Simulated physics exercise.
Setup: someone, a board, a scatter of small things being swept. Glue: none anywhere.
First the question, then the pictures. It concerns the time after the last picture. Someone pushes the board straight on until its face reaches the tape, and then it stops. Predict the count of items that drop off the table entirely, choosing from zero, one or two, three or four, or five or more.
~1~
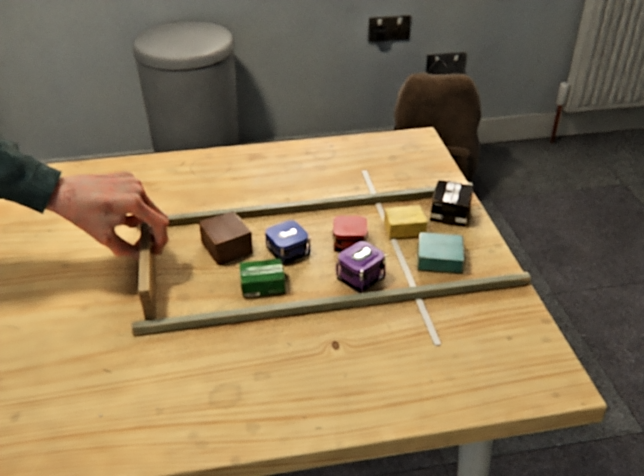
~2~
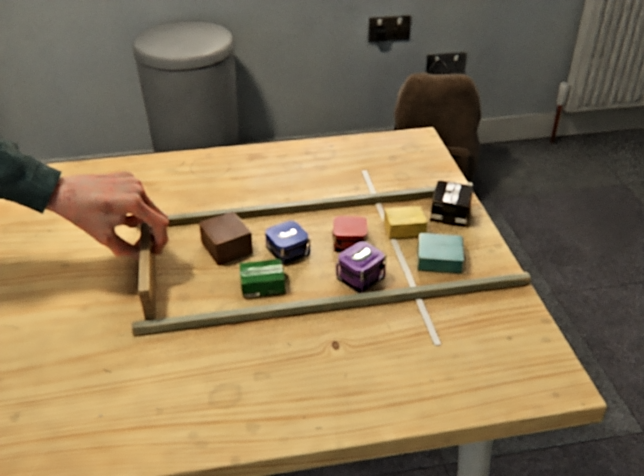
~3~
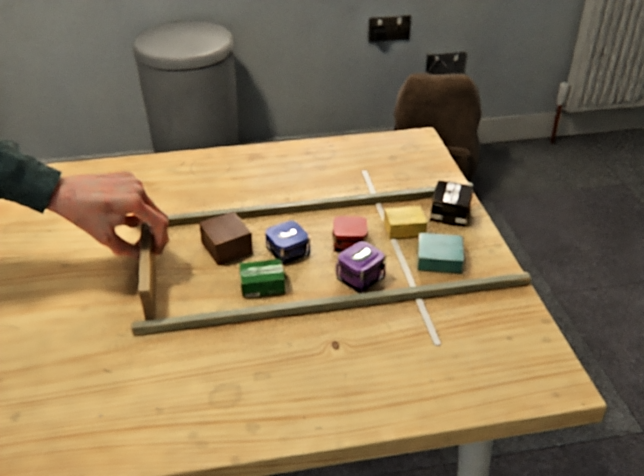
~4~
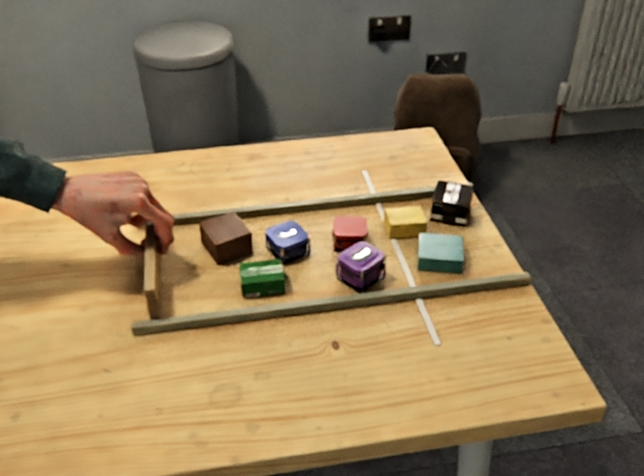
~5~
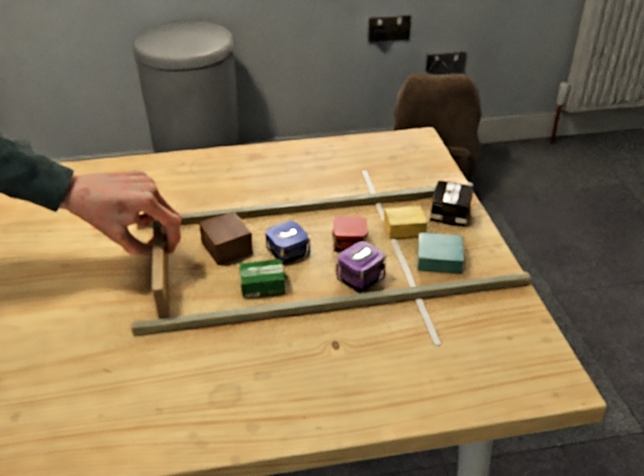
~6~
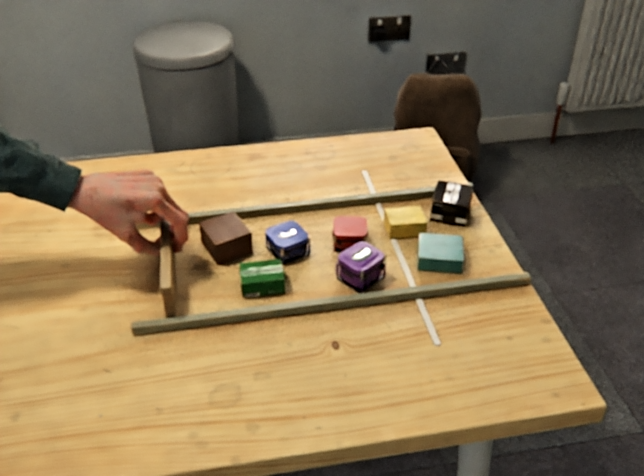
After that push only one or two come off the table.
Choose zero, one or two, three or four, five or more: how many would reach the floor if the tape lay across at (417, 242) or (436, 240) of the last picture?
The falls would be three to four; 3 or 4.
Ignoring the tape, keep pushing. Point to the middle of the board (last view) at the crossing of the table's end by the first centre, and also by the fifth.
The middle is near (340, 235) first and near (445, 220) after.
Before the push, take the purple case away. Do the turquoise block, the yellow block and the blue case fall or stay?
The turquoise block keeps its place, the yellow block ends up down and the blue case keeps its place.
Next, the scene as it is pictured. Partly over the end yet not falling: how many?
It totals 1.
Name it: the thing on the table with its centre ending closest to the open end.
Nearest at the end: The turquoise block.
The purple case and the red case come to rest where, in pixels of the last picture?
The purple case finishes at (469, 261); the red case finishes at (475, 218).
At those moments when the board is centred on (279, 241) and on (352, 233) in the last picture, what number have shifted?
At the one place 4, at the other 8.
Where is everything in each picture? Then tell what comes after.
In the first picture, black box (452, 203); turquoise block (440, 253); yellow block (405, 222); board (148, 256); tape (395, 244).
In the second picture, turquoise block (440, 253); brown block (226, 238).
In the third picture, yellow block (405, 222); red case (350, 234).
In the fourth picture, black box (452, 203); blue case (288, 242).
In the fifth picture, turquoise block (440, 253); board (160, 255).
In the sixth picture, black box (452, 203); turquoise block (440, 253); yellow block (405, 222); board (168, 254); tape (395, 244).
Early on, none off yet; black box at rest near (452, 203); turquoise block at rest near (440, 253); yellow block at rest near (405, 222).
Finally, the number that fall off is one or two; lost, yellow block and black box.
